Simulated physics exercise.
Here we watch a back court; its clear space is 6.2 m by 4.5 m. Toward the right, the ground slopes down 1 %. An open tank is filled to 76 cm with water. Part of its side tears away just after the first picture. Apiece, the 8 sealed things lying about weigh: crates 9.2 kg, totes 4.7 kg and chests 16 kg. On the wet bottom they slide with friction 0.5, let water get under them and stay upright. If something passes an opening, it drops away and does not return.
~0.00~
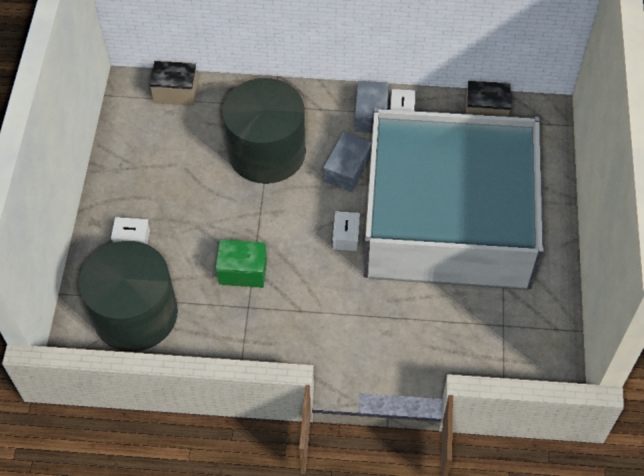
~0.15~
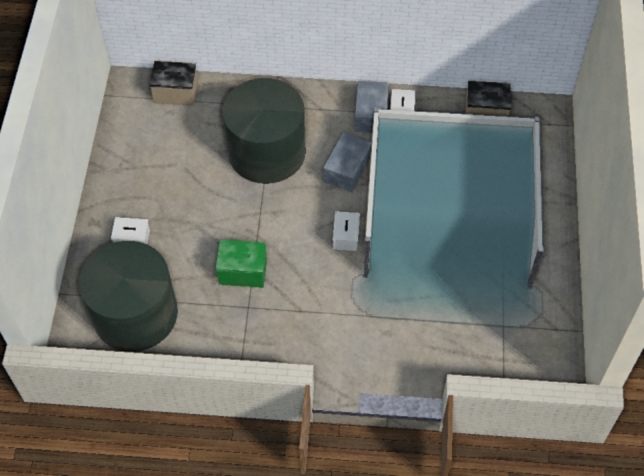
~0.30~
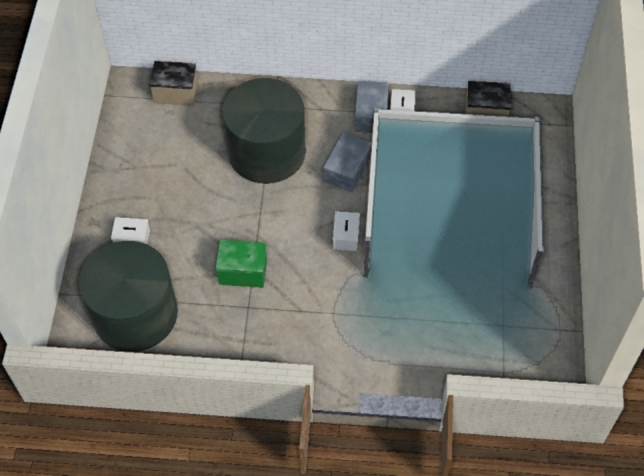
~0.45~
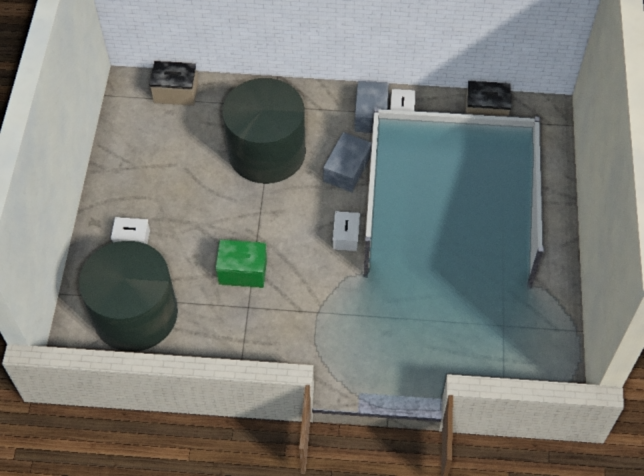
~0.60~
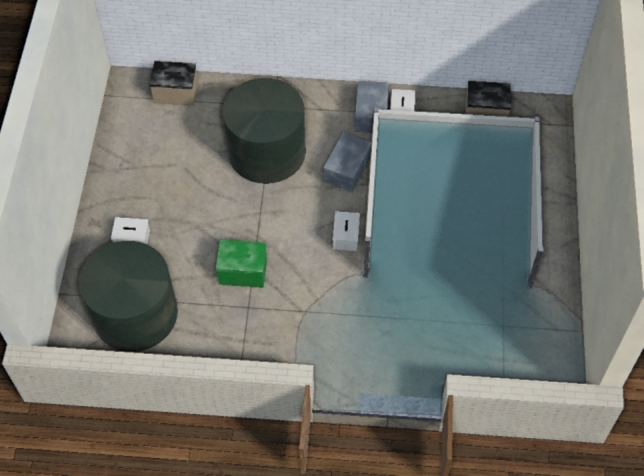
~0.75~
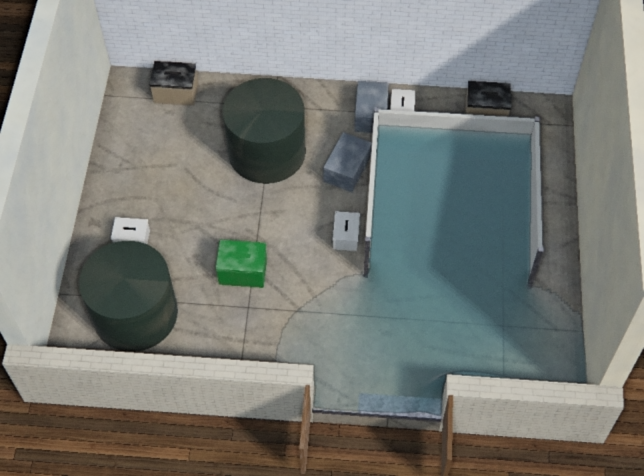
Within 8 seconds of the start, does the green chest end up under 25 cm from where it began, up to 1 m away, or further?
Chances are it never really leaves its spot.
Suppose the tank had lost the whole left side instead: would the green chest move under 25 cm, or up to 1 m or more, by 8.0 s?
Result: The green chest goes a long way.
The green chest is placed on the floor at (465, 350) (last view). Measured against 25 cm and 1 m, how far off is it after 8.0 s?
As it turns out, it is swept away.
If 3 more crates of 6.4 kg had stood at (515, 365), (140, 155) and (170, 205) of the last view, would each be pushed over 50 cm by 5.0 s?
Order as asked - farther, not as far, not as far.
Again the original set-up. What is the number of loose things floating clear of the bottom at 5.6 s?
3 of them.
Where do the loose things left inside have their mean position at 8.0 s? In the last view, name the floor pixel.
Mean position: Approximately (265, 167).
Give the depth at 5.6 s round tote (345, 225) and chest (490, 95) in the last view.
Depth approx. 0 cm / 7 cm.
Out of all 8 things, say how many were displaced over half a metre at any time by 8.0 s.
By my count, 4.
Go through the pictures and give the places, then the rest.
The first frame shows the green chest at (241, 256) rests on the ground; 3.3 m2 under water; 0 of 8 have shifted.
The second frame shows the green chest at (241, 256), on the bottom; 4.5 m2 under water; 0 of 8 have shifted.
The third frame shows the green chest at (241, 256), on the bottom; water covers 5.9 m2; 0 of 8 have shifted.
The fourth frame shows the green chest at (241, 256), on the bottom; 7.6 m2 under water; 0 of 8 have shifted.
The fifth frame shows the green chest at (241, 256), on the bottom; 8.4 m2 under water; 0 of 8 have shifted.
The sixth frame shows the green chest at (241, 256) rests on the ground; water covers 8.6 m2; 0 of 8 have shifted.
After 1.6 s the green chest is near (241, 256), 0.0 m from its start, aground; 0 of 8 are out; 0 afloat.
After 3.6 s the green chest is near (241, 256), 0.0 m from its start, aground; 0 of 8 are out; 0 afloat.
After 5.6 s the green chest is near (241, 256), 0.0 m from its start, aground; 0 of 8 are out; 3 afloat.
After 8.0 s the green chest is near (241, 256), 0.0 m from its start, aground; 0 of 8 are out; 4 afloat.
